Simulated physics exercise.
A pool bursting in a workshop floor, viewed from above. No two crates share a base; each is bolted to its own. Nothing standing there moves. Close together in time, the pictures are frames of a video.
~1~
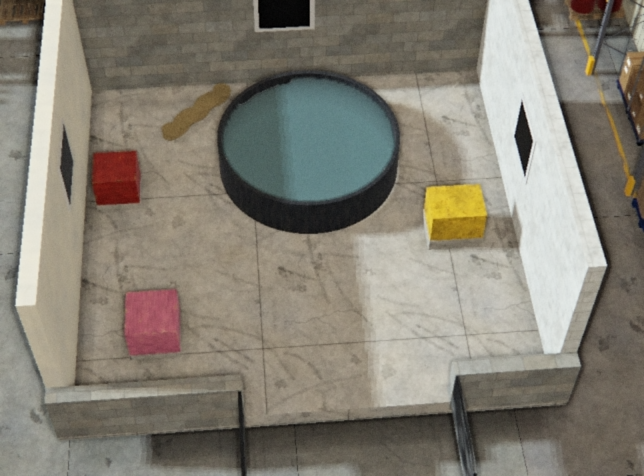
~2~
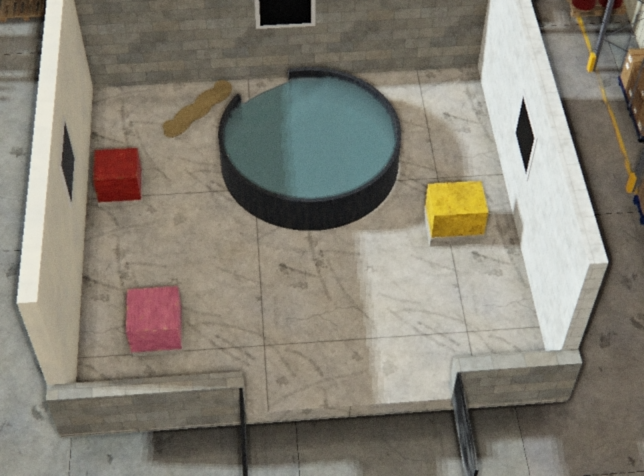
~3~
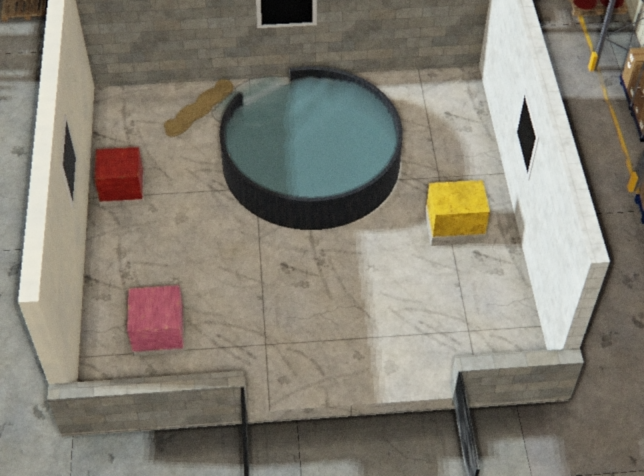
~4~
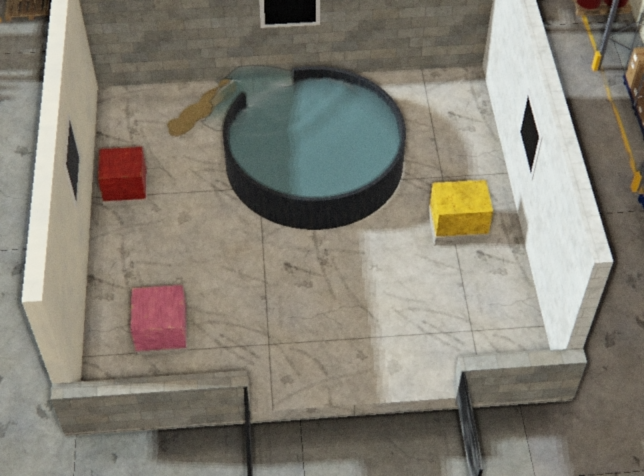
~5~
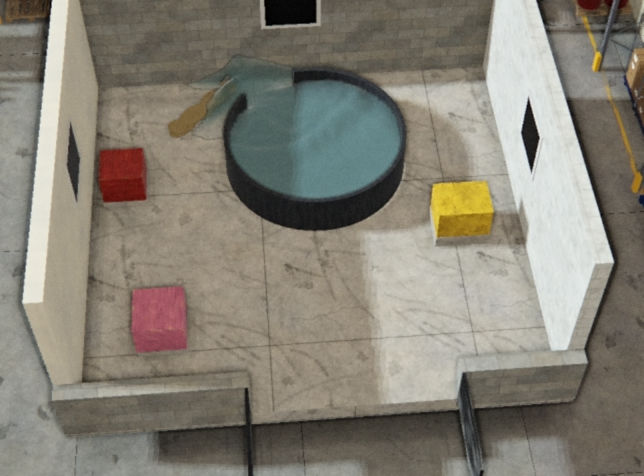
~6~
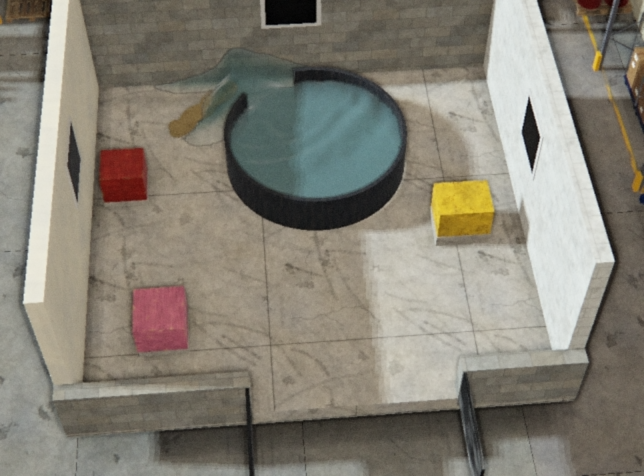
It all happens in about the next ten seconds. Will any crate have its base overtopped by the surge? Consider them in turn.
My prediction: The pink crate will be reached; the red crate will be reached; the yellow crate will not be reached.
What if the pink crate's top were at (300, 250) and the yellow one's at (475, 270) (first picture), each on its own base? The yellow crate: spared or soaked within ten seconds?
Yellow crate: Is not reached.
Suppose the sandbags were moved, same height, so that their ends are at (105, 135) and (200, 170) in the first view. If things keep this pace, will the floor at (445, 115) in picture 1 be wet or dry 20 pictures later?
That spot would be inundated.
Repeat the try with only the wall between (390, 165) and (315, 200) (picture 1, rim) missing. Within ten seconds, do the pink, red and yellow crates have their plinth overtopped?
Pink is not reached; red is not reached; yellow is reached.
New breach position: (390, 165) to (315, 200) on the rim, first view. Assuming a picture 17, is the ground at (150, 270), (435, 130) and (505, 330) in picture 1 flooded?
First: Spared by the leak. Second: Spared by the leak. Third: Reached by the flood.
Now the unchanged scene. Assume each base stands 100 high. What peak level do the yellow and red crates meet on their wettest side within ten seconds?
The first comes to 60 per cent and the second to 240 per cent.
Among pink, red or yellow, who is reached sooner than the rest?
First to get wet: The red one.
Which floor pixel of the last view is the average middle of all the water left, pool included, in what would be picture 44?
My guess is about (282, 179).
A moment on, water covers 20 % of the floor; the pink crate not reached, the red crate water round its plinth, the yellow crate not reached.
Next, water covers 35 % of the floor; the pink crate not reached, the red crate water round its plinth, the yellow crate not reached.
Then, water covers 50 % of the floor; the pink crate water round its plinth, the red crate water round its plinth, the yellow crate water round its plinth.
Later, water covers 90 % of the floor; the pink crate water round its plinth, the red crate water round its plinth, the yellow crate water round its plinth.
In the end, water covers 100 % of the floor; the pink crate was topped, the red crate was topped, the yellow crate stayed above the water.
